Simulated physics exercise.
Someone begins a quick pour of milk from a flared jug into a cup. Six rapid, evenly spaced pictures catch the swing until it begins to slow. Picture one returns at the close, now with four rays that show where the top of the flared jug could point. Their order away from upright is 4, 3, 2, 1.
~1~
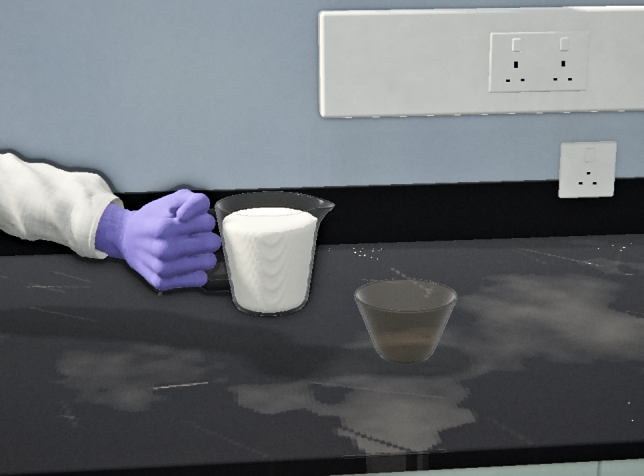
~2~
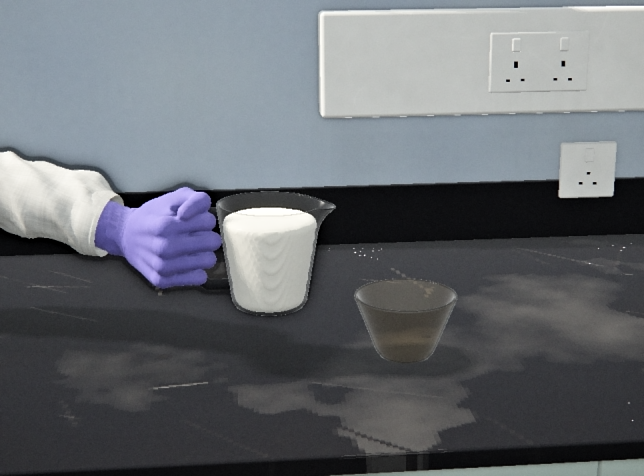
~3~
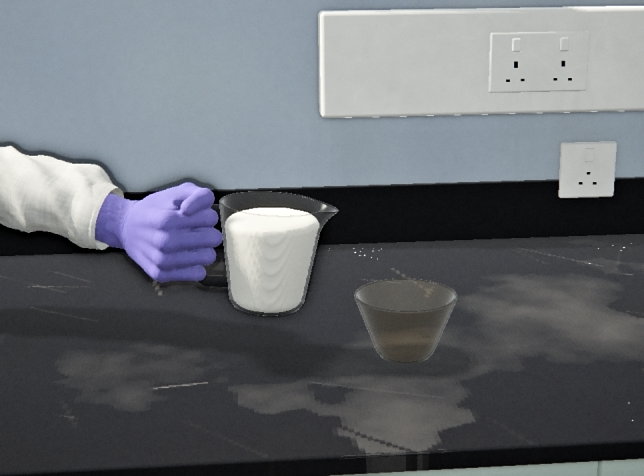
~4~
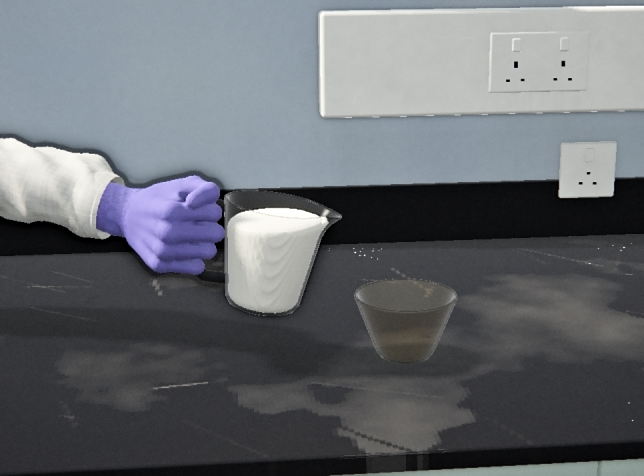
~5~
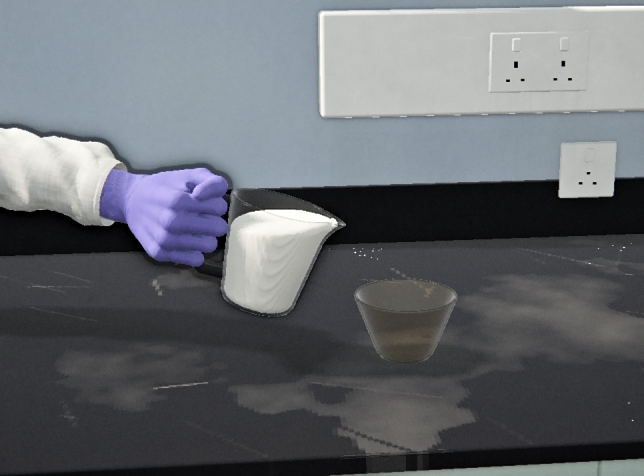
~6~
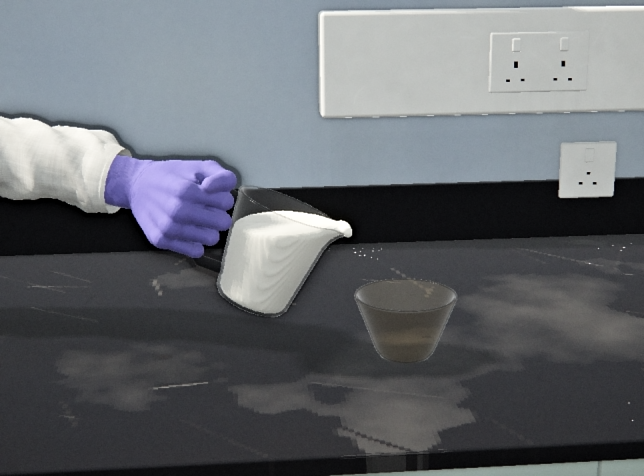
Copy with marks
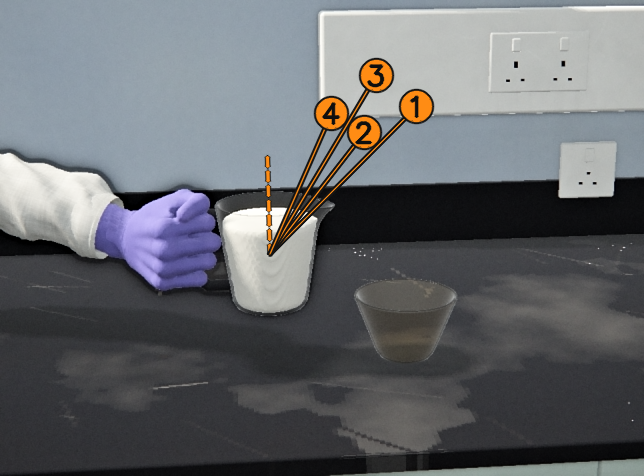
A purple-gloved hand in a white sleeve, at left, holds a clear flared jug of white milk upright, then tips it steadily rightward until milk reaches over the lip. The fixed, slightly raised view shows a scuffed black worktop against a blue-grey wall with white sockets at upper right. A small, see-through brownish cup stands still on the worktop, right of the jug.
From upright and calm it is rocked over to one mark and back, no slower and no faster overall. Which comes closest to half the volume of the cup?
The answer is mark 1.
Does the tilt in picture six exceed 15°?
Yes.
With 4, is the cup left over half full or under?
Under.
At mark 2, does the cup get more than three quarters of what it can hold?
No.
On the marked copy, 1 at (404, 118); 2 at (354, 145); 3 at (367, 90); 4 at (324, 128).
If 1 is chosen, the cup ends with about 51 % of what it can hold.
If 2 is chosen, the cup ends with about 36 % of what it can hold.
If 3 is chosen, the cup ends with about 21 % of what it can hold.
If 4 is chosen, the cup ends with about 11 % of what it can hold.
